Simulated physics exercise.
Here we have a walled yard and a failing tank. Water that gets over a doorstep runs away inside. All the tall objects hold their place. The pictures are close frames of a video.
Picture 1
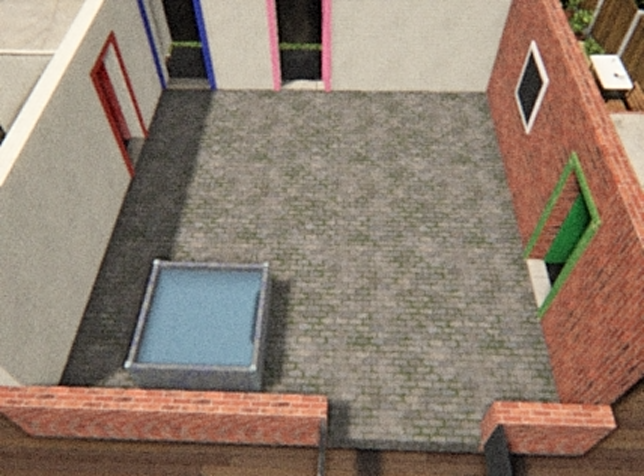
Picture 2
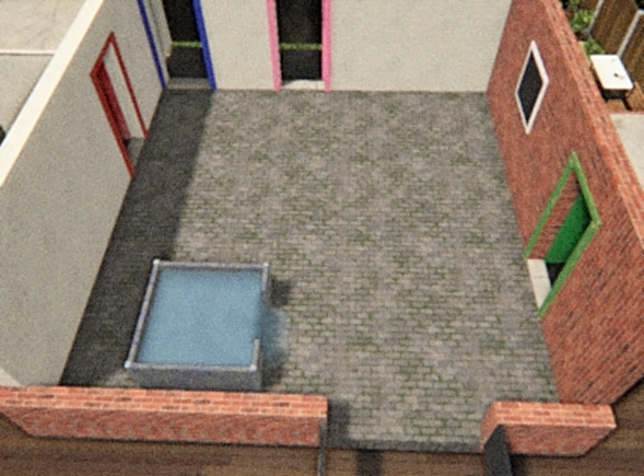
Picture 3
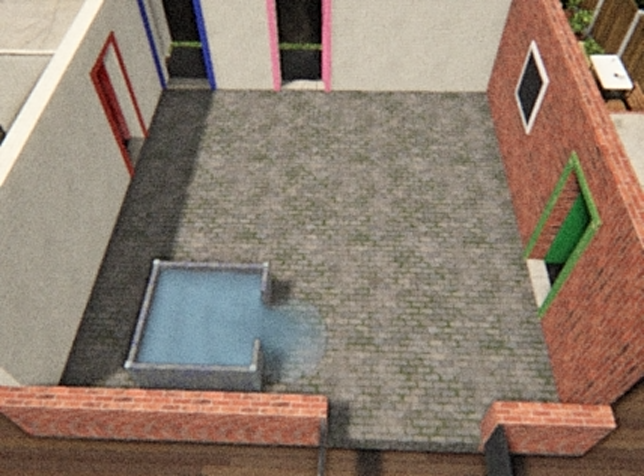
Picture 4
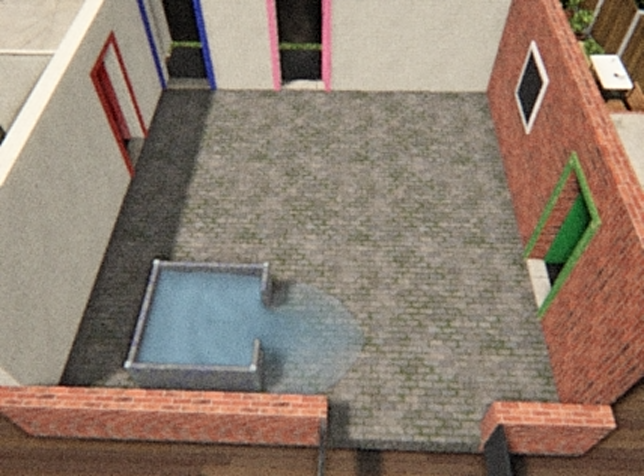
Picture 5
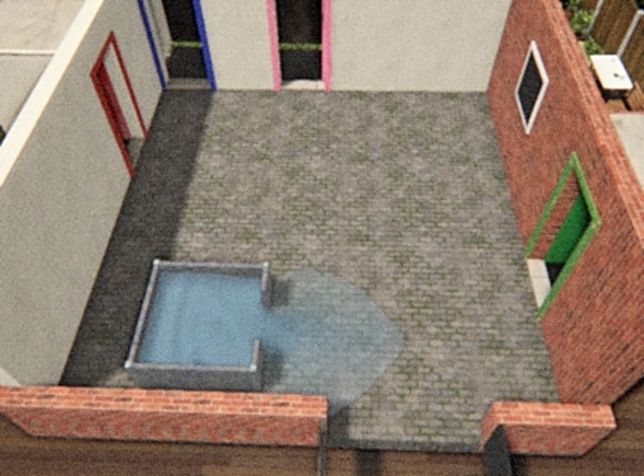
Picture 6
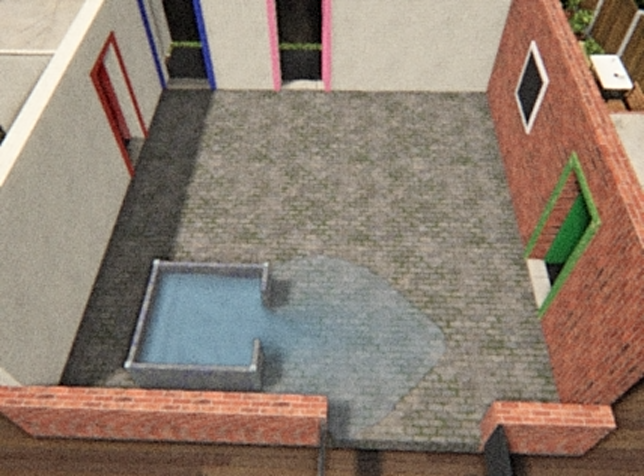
In a walled yard, water pours from a gap in the tank's right side and spreads rightward across the paving.
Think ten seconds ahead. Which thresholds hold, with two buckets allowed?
One by one: The red door stays under that; the green door takes more than that; the pink door stays under that; the blue door stays under that.
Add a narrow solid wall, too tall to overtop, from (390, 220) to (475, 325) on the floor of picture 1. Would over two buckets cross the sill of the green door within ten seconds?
Green holds.
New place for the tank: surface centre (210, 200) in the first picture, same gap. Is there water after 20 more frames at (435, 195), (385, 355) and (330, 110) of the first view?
In turn: Under water, flooded, not flooded.
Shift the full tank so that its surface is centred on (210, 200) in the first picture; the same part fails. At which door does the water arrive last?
Last comes the door marked red.
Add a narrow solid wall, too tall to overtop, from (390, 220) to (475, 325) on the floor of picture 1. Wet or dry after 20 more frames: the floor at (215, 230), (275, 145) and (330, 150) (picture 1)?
As listed: Not flooded, no water, wet.
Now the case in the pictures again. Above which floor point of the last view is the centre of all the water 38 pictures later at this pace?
I would point to (373, 272).
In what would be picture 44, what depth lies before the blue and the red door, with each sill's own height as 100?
About 0 and 0 per cent.
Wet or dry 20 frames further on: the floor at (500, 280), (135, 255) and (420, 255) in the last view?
One after the other: Under water, not flooded, under water.
A moment on, water covers 25 % of the floor; the red door not reached, the green door not reached, the pink door not reached, the blue door not reached.
Next, water covers 30 % of the floor; the red door not reached, the green door under two buckets in, the pink door not reached, the blue door not reached.
Then, water covers 35 % of the floor; the red door not reached, the green door over two buckets in, the pink door not reached, the blue door not reached.
Later, water covers 45 % of the floor; the red door not reached, the green door over two buckets in, the pink door not reached, the blue door not reached.
In the end, water covers 65 % of the floor; the red door not reached, the green door over two buckets in, the pink door wet at the sill, nothing in, the blue door wet at the sill, nothing in.
